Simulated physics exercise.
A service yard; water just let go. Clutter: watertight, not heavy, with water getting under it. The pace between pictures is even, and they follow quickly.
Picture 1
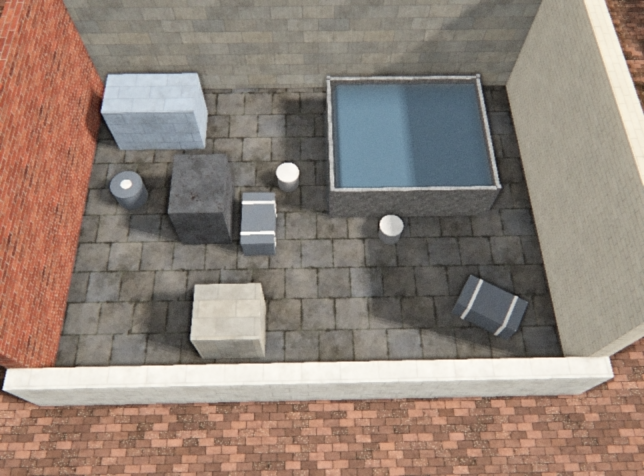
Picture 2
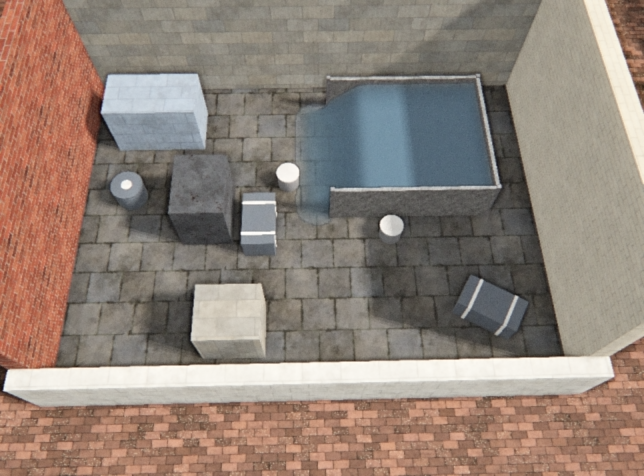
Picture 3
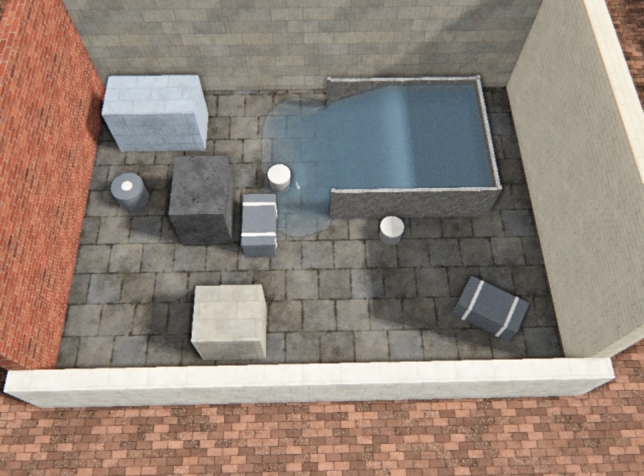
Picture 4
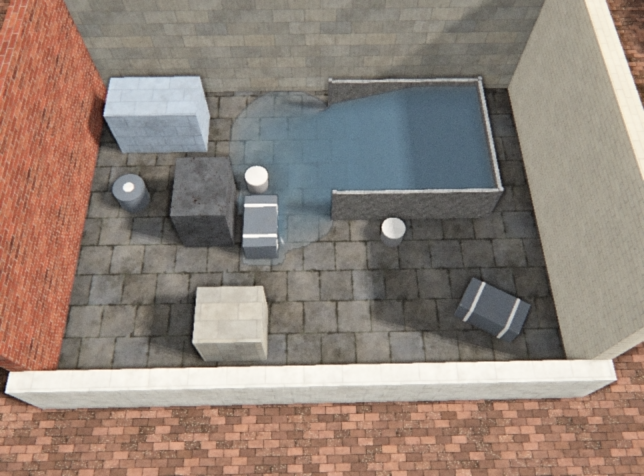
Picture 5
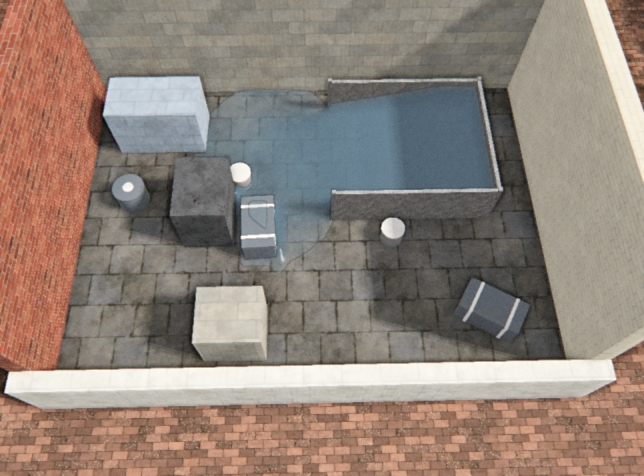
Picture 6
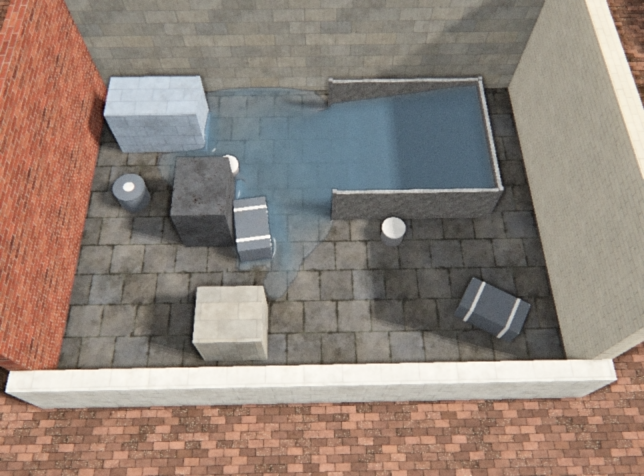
Water pours leftward out of a walled basin in a paved yard, spreading in a thin sheet around a small white pail and a grey trunk. The pail slides left toward a dark block as the sheet widens, and then the trunk beside the block shifts slightly.
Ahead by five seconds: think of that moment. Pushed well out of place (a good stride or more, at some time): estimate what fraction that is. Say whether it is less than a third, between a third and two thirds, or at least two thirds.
So the part that moves far is between the one-third and two-thirds marks.
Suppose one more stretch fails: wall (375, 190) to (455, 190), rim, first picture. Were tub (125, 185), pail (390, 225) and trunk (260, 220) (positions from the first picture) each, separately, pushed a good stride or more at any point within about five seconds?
Taking them in order, less than that, displaced that much, less than that.
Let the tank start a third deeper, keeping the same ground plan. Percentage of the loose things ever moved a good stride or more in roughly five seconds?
My figure is 60 percent.
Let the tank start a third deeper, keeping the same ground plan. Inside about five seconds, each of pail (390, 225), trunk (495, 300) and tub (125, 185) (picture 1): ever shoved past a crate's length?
Object 1: Didn't cover it. Object 2: Didn't cover it. Object 3: Covered it.
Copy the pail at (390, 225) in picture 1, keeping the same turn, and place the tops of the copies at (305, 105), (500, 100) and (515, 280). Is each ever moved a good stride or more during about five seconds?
Copy by copy, in order: Relocated, largely stays, largely stays.
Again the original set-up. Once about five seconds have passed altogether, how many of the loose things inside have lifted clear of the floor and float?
Counted: 2.
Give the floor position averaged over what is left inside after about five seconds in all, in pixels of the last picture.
Near (292, 312).
A moment on, 1 of 5 are well off their spots; 1 afloat.
Next, 3 of 5 are well off their spots; 1 afloat.
Later, 3 of 5 are well off their spots; 2 afloat.
In the end, 3 of 5 are well off their spots, and 3 have been at some point; 2 afloat.
